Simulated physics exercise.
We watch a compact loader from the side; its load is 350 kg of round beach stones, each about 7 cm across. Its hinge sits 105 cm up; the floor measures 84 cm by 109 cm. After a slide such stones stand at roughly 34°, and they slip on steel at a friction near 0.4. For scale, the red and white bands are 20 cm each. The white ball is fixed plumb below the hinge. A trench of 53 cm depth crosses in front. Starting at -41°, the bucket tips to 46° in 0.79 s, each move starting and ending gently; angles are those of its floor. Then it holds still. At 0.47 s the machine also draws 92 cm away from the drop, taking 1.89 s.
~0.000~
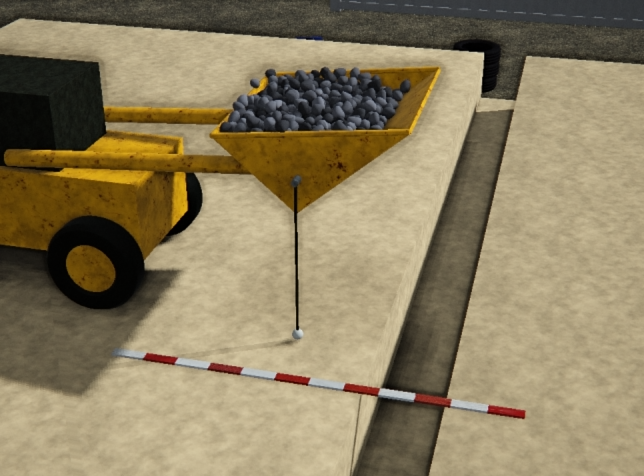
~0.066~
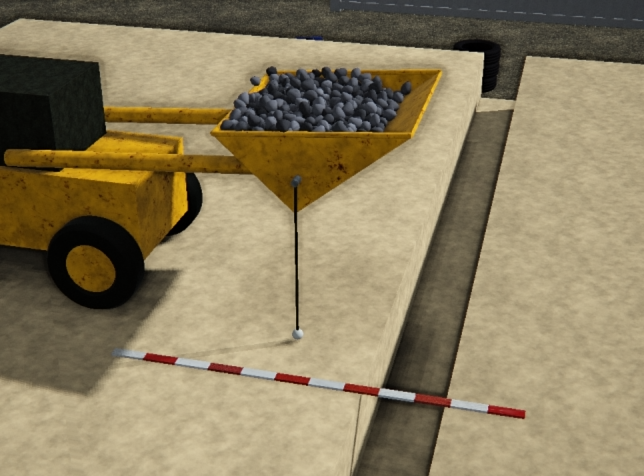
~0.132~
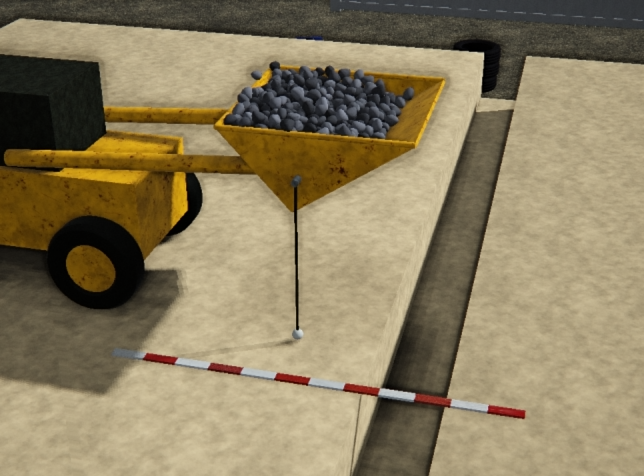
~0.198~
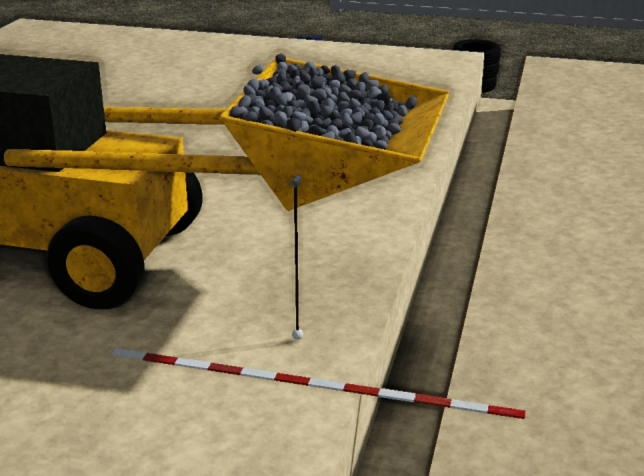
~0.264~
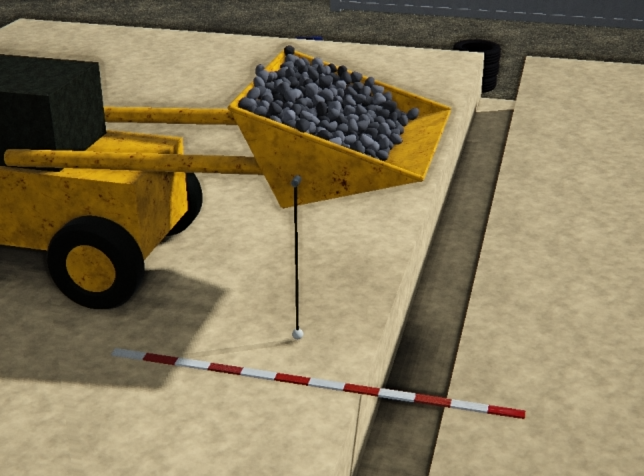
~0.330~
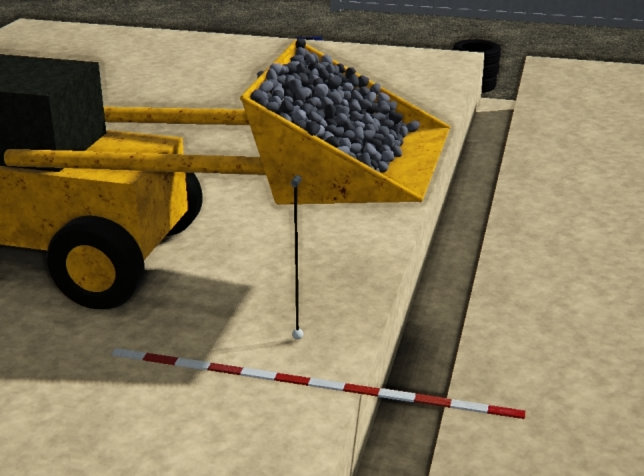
The clip shows a yellow loader beside a narrow trench, holding a bucket heaped with round grey stones above a red and white striped strip; the bucket gradually tilts down toward the right while the stones stay inside it.
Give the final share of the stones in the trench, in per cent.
Close to 80 in a hundred.
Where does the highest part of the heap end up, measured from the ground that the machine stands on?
Some 14 cm above that level.
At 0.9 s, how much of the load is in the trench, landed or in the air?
About 40 per cent by then.
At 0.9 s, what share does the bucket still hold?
It holds some 40 per cent.
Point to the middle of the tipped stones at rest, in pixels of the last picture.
Their middle is at about (424, 355).
After 0.6 s the floor is at 32°; 100 % in the bucket; the foremost stones are at (406, 209).
After 0.9 s the floor is at 46°; 41 % in the bucket, 21 % short of the trench, 39 % in the trench; the foremost stones are at (438, 326).
After 2.8 s the floor is at 46°; 0 % in the bucket, 18 % short of the trench, 82 % in the trench; the foremost stones are at (464, 336).
After 5.3 s the floor is at 46°; 0 % in the bucket, 18 % short of the trench, 82 % in the trench; the foremost stones are at (464, 336).
